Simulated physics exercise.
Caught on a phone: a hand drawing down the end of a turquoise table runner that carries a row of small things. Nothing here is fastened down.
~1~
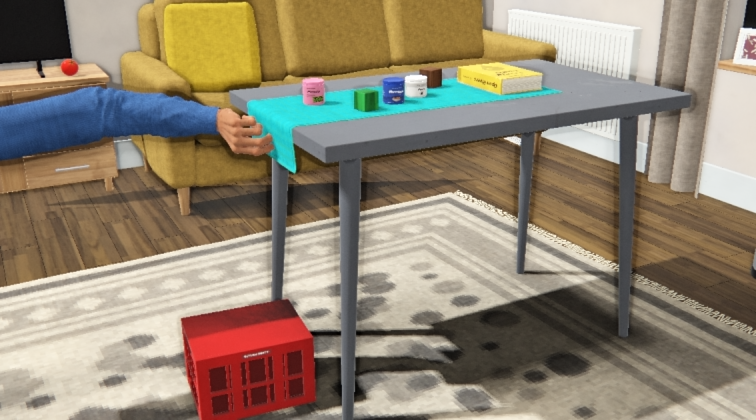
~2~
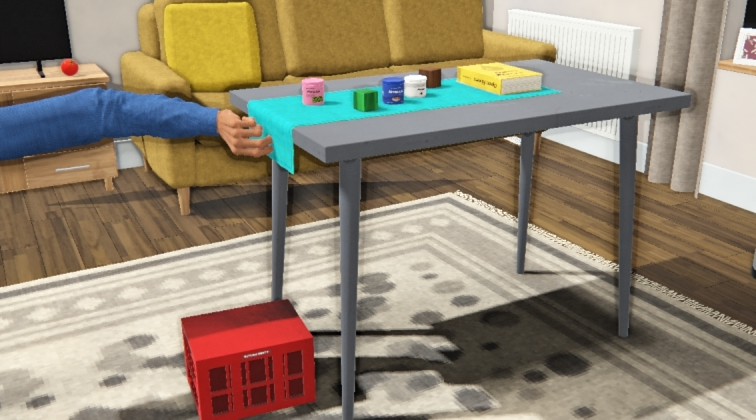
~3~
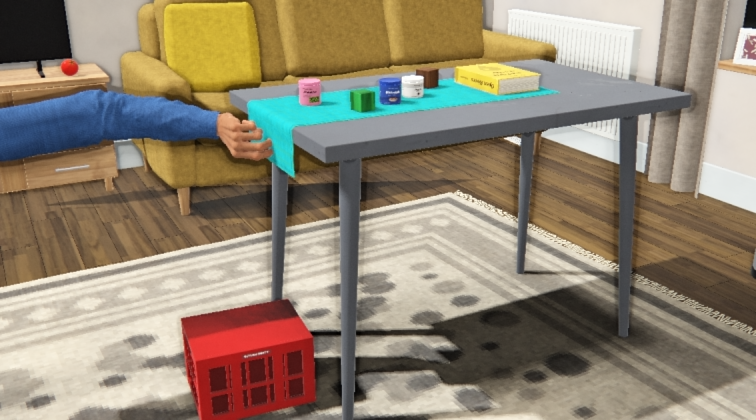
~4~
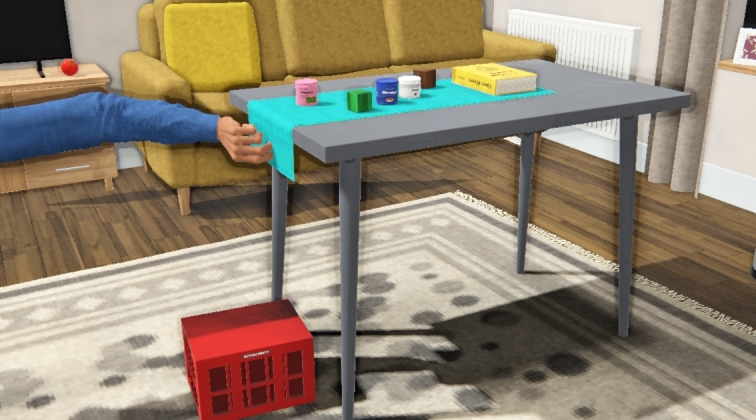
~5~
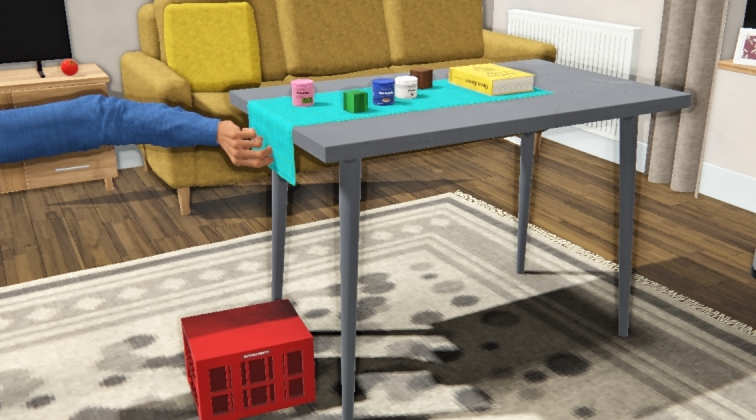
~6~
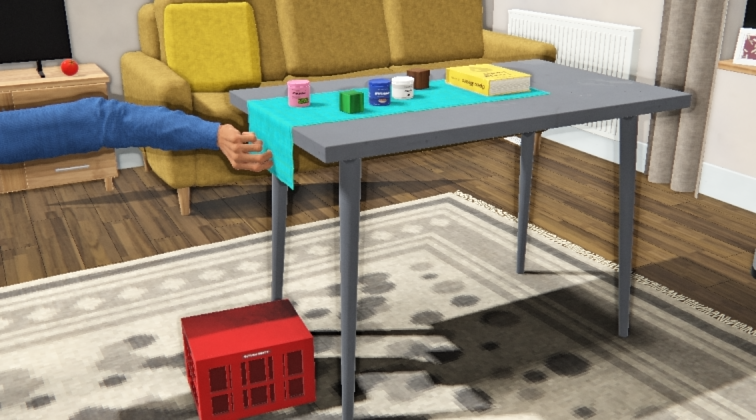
At first, a hand at the left grips the end of a turquoise runner on a grey table, above a red crate. The hand draws the hanging cloth slightly downward, and the pots, cubes and yellow book on it shift slowly left together, staying upright, ending a little nearer the table's edge.
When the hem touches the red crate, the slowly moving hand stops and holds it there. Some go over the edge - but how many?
Four go over.
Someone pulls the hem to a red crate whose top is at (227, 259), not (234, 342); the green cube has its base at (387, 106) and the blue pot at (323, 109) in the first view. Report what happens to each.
Well, the green cube is safe, and the blue pot is dislodged.
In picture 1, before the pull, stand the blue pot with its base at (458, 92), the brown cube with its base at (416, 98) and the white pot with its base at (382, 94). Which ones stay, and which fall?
As for the blue pot, it stays where it is; the brown cube tips off; the white pot tips off.
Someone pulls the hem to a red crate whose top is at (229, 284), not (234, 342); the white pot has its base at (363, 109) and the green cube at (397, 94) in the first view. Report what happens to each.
The white pot ends up off the top and the green cube ends up still on top.
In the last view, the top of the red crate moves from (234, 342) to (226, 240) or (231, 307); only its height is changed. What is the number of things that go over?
1 and 3.
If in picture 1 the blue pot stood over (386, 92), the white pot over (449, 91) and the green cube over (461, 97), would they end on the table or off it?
Here's the result: The blue pot leaves the top, the white pot remains in place and the green cube remains in place.
Soon after, hem near (272, 220); pink pot gone.
Then, hem near (273, 285); pink pot, green cube and blue pot gone.
At rest, hem on the crate; pink pot, green cube, blue pot and white pot gone. The answer is four.
